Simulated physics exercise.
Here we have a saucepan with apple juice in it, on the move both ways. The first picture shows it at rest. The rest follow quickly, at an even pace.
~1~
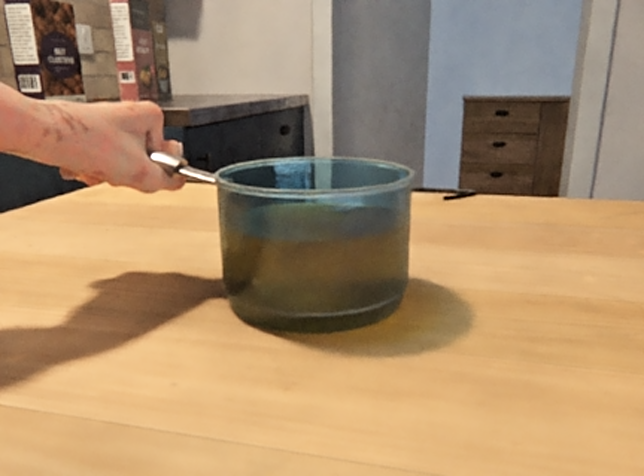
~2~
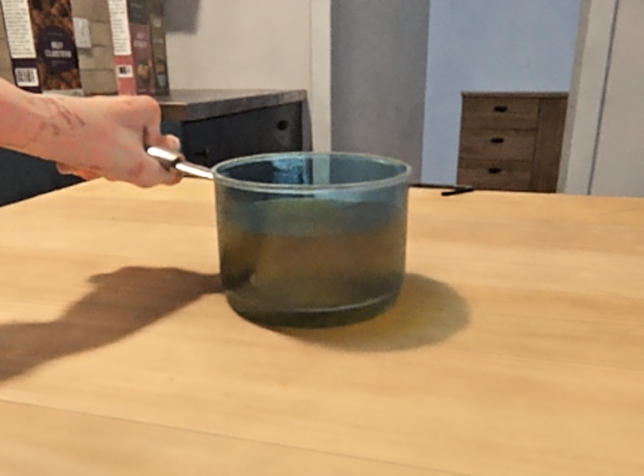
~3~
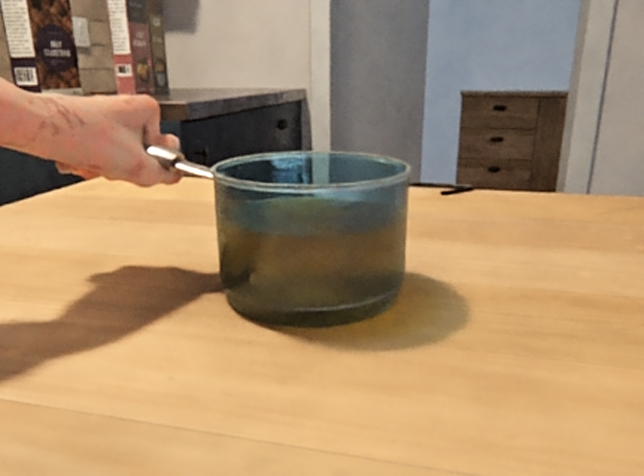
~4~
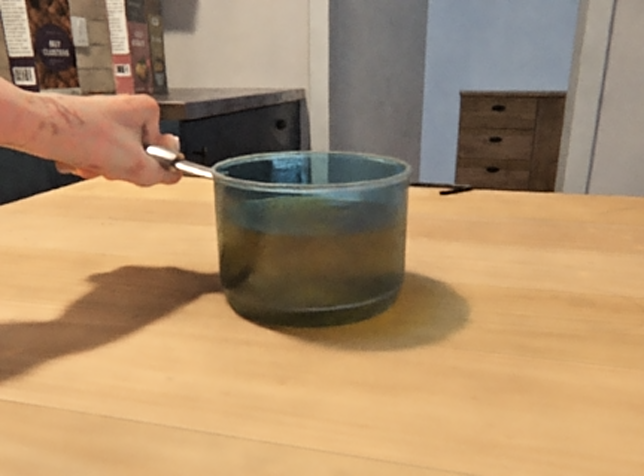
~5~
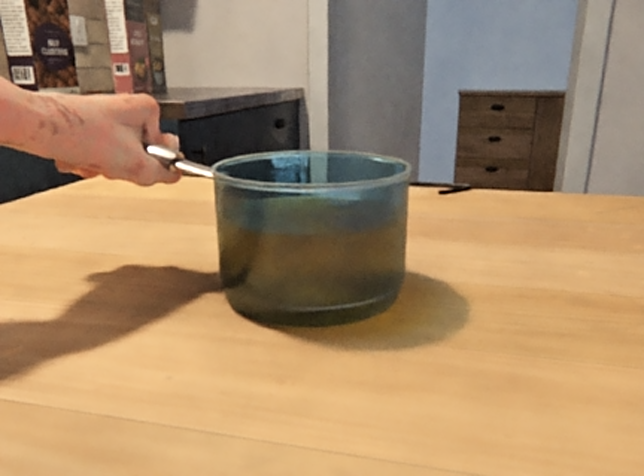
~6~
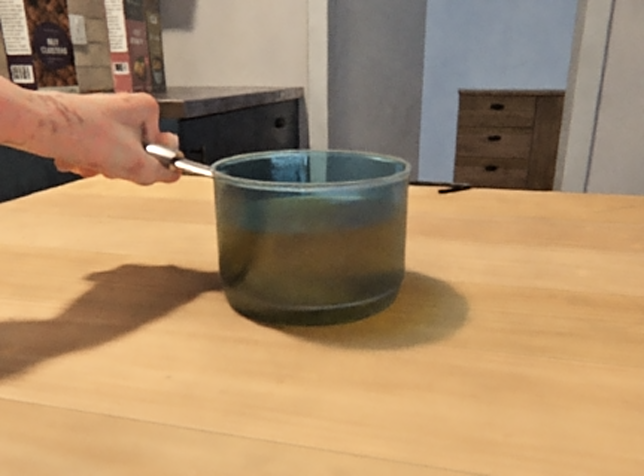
The video shows a hand at the left gripping the handle of a bluish, see-through saucepan of liquid on a light wooden table. The pan shifts very slightly in view, then stays nearly still, its liquid surface about level.
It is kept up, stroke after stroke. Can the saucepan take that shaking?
At that beat the saucepan holds.
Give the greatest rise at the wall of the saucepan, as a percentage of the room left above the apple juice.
I make it 40 per cent.
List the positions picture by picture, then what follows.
The first picture shows saucepan (315, 233) about two thirds full; at rest.
The second picture shows saucepan about two thirds full, surface at (312, 210); surface about level.
The third picture shows saucepan (313, 227) about two thirds full; surface about level.
The fourth picture shows saucepan about two thirds full, surface at (311, 209); surface about level.
The fifth picture shows saucepan (312, 227) about two thirds full; surface about level.
The sixth picture shows saucepan about two thirds full, surface at (311, 208); surface about level.
Soon after, the highest wave so far stays far below the rim.
Later, the highest wave so far climbs under half way to the rim.
In the end, the highest wave so far climbs under half way to the rim; nothing has left it.
